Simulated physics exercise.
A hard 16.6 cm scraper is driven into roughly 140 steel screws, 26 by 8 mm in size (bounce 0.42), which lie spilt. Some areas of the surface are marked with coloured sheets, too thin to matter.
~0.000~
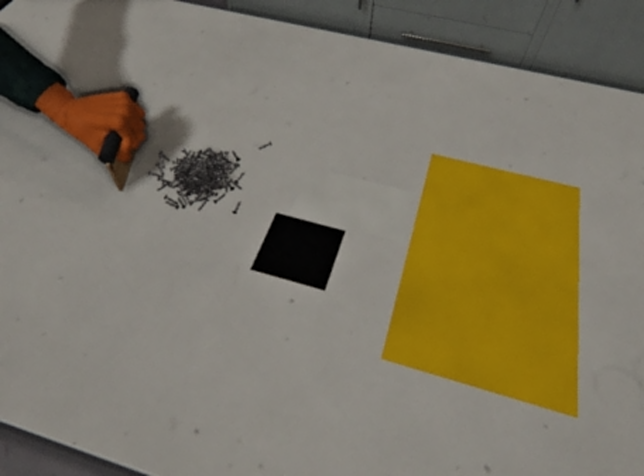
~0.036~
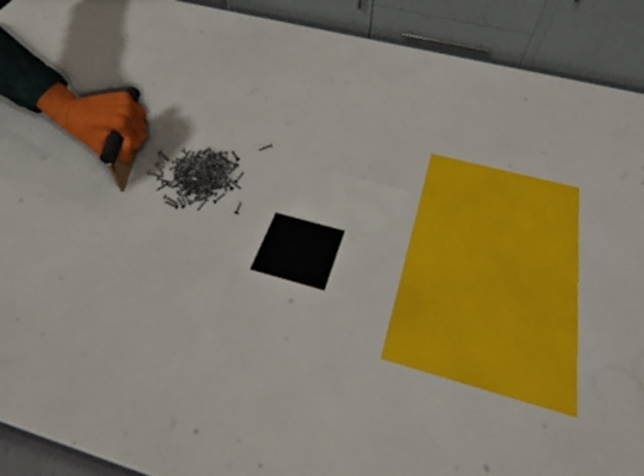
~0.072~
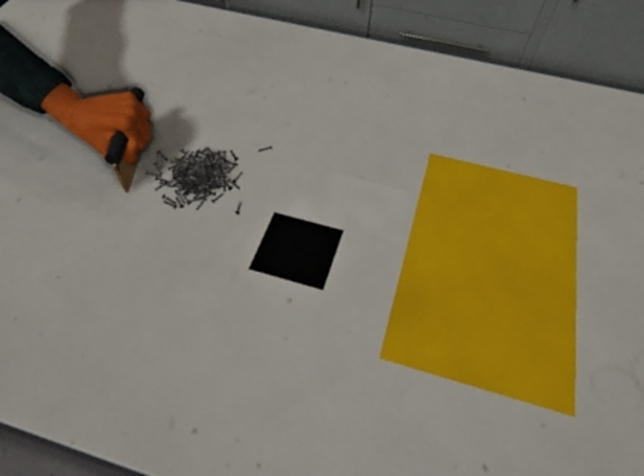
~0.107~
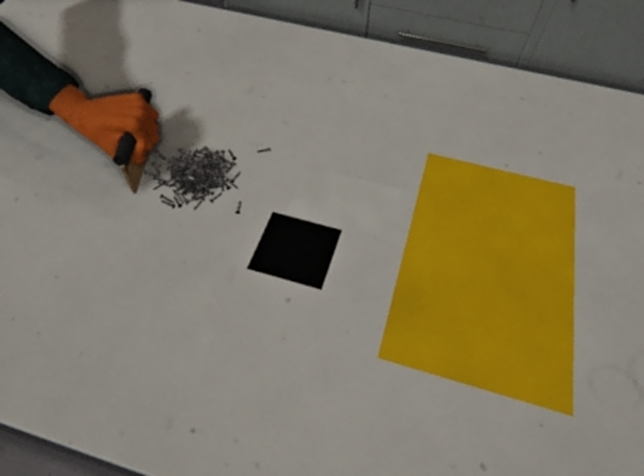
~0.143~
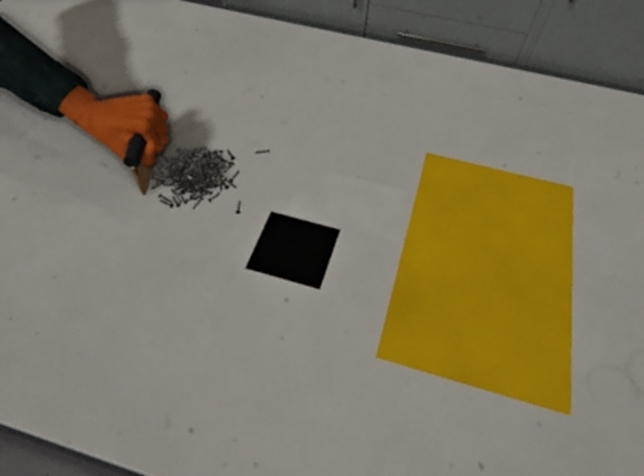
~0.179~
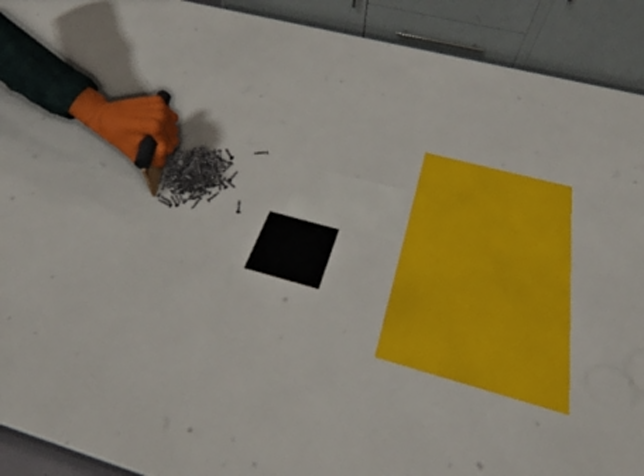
An orange-gloved hand gripped a scraper beside a loose pile of small screws on a pale tabletop, then slid it slowly right into the pile's near edge, nudging a few of them together.
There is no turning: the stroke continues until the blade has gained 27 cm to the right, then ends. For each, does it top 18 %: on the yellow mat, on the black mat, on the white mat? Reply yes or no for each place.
Yellow mat: No; black mat: No; white mat: Yes.
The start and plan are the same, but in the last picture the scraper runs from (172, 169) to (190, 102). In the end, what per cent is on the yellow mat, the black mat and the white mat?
In per cent: Yellow mat 0, black mat 5, white mat 30.
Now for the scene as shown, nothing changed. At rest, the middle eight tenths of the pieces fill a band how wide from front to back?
Estimated depth: Near 16 cm.
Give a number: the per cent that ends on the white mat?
It works out to roughly 40 percent.
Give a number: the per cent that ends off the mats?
About 45 percent.
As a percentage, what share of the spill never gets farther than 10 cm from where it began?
My estimate is some 5 percent.
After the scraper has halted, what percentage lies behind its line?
It works out to roughly 10 per cent.
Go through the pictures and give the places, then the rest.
In the first frame, scraper from (111, 169) to (136, 102); moved 0.0 cm; pieces shifted so far, 0; middle of the spill at (202, 168); black mat at (299, 250); white mat at (354, 203); yellow mat at (492, 263).
In the second frame, scraper from (112, 169) to (137, 102); moved 0.4 cm; pieces shifted so far, 1; middle of the spill at (202, 168).
In the third frame, scraper from (117, 169) to (141, 102); moved 1.4 cm; pieces shifted so far, 2; middle of the spill at (200, 168).
In the fourth frame, scraper from (125, 171) to (149, 103); moved 3.1 cm; pieces shifted so far, 2; middle of the spill at (198, 167).
In the fifth frame, scraper from (135, 172) to (157, 104); moved 5.1 cm; pieces shifted so far, 6; middle of the spill at (197, 167).
In the sixth frame, scraper from (146, 174) to (167, 105); moved 7.1 cm; pieces shifted so far, 17; middle of the spill at (198, 167); black mat at (293, 248); white mat at (348, 202); yellow mat at (485, 262). Its speed is about 0.55 m/s, heading 6 degrees away from the viewer.
After 0.39 s, scraper 19 cm from its start, spill 14 cm wide; off the mats 100 %.
Then, at 0.61 s, scraper 27 cm from its start, spill 19 cm wide; black mat 10 %, white mat 45 %, off the mats 40 %.
After 0.79 s, scraper 27 cm from its start, spill 20 cm wide; black mat 10 %, white mat 45 %, off the mats 45 %.
In the end, at 1.5 s, black mat 15 %, white mat 40 %, yellow mat 0 %, off the mats 45 %.
